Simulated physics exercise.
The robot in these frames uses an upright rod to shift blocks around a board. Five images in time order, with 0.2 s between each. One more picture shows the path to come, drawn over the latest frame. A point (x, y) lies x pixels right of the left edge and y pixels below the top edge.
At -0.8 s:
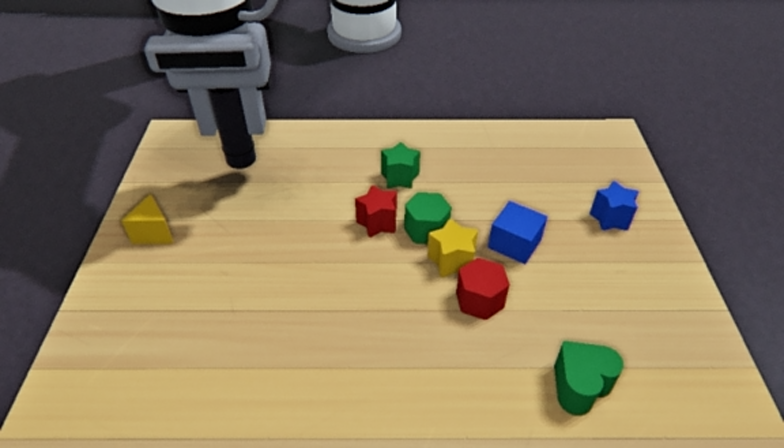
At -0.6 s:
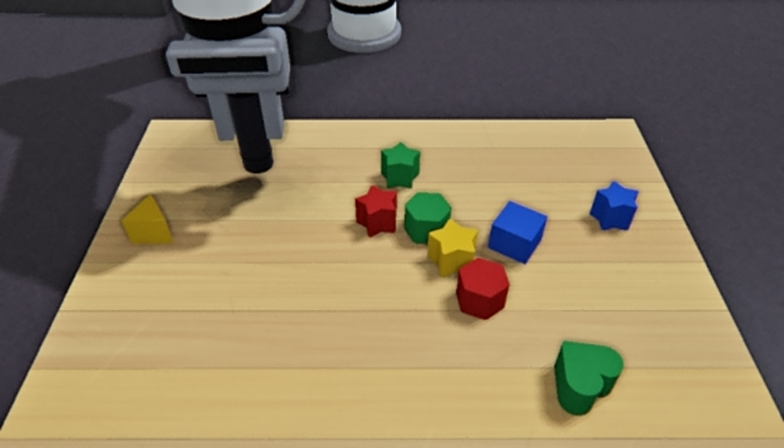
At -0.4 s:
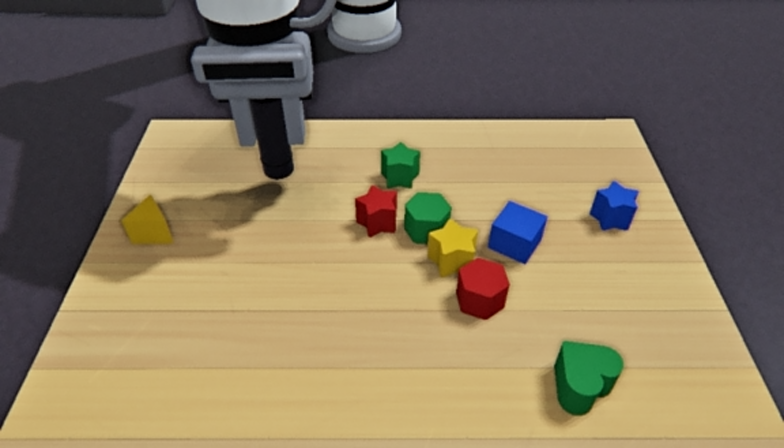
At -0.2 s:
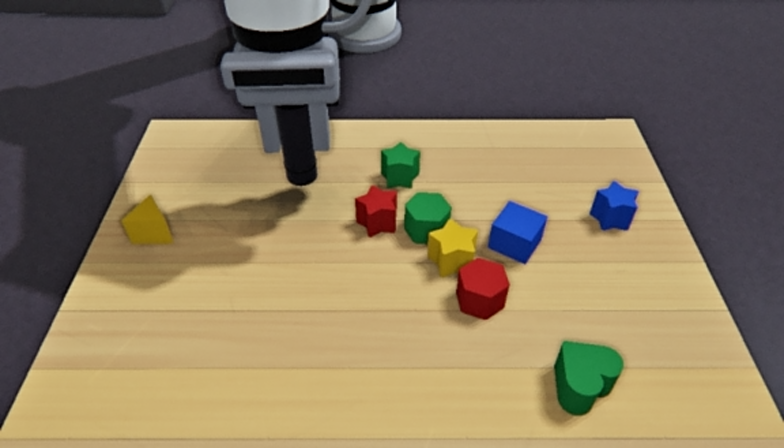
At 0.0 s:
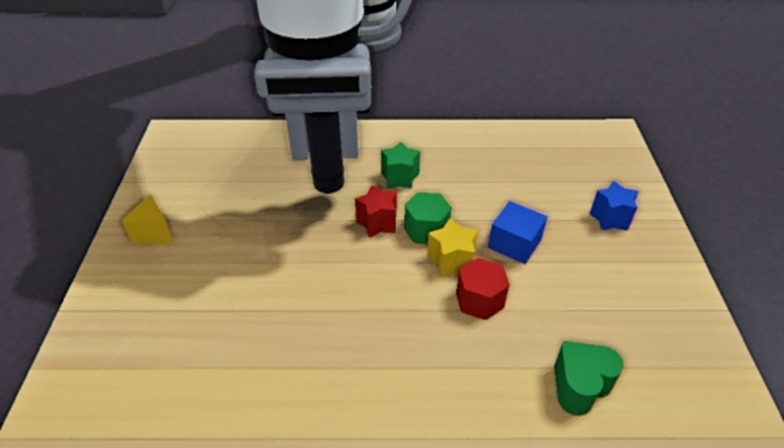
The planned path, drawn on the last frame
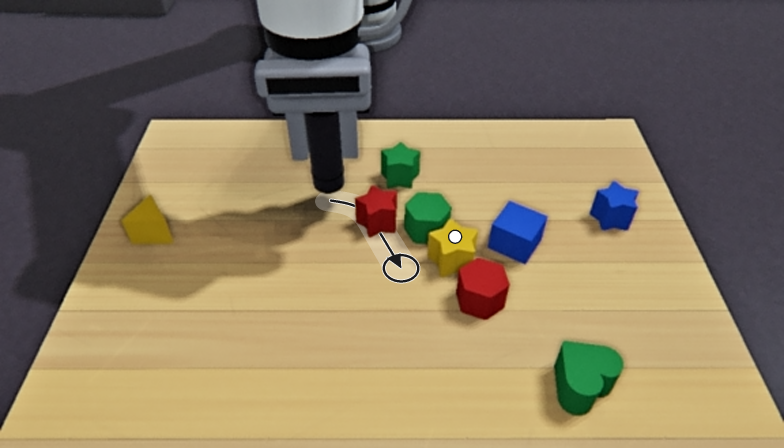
On a light wooden board scattered with colourful blocks, a robot arm's upright black rod moves steadily right and slightly toward the viewer, nearing the red and green stars, while all the blocks stay still.
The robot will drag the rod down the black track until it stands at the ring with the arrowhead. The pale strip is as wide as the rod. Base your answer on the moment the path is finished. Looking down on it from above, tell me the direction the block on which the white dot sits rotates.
Prediction: Clockwise.
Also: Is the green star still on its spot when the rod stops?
Yes, that is how it ends up.
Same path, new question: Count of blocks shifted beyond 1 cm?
That's three or more.
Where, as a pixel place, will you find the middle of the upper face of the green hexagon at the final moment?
It will end up at (455, 211).
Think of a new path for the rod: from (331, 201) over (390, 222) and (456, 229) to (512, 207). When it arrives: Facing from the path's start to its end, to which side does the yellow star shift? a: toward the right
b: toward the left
I choose a.
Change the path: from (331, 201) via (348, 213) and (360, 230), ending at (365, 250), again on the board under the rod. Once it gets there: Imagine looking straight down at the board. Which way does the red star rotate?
From overhead, the rotation is counterclockwise.
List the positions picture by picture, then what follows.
The first frame shows rod tip (242, 161); block tops, red star (377, 199); green star (400, 154); green hexagon (428, 206); yellow star (455, 237); red hexagon (484, 276).
The second frame shows rod (259, 165); blocks unchanged.
The third frame shows rod (279, 171); blocks unchanged.
The fourth frame shows rod (302, 177); blocks unchanged.
The fifth frame shows rod (329, 185); red star (377, 199); green star (400, 154); green hexagon (428, 206); yellow star (455, 237); red hexagon (484, 276).
Path on the board, from (331, 201) through (365, 212) and (383, 238) to (401, 268); the dot is on the yellow star.
What follows on the original path. One third of the way, rod (365, 196); red star (387, 204).
Two thirds of the way, rod (383, 223); red star (417, 227), turned 25° anticlockwise; green hexagon (451, 211), turned 35° anticlockwise; yellow star (466, 240), turned 20° clockwise.
At the end, rod (401, 252); red star (444, 246), turned 60° anticlockwise; green star in place; green hexagon (455, 211), turned 45° anticlockwise; yellow star (483, 240), turned 25° clockwise; red hexagon (491, 279), turned 20° clockwise.
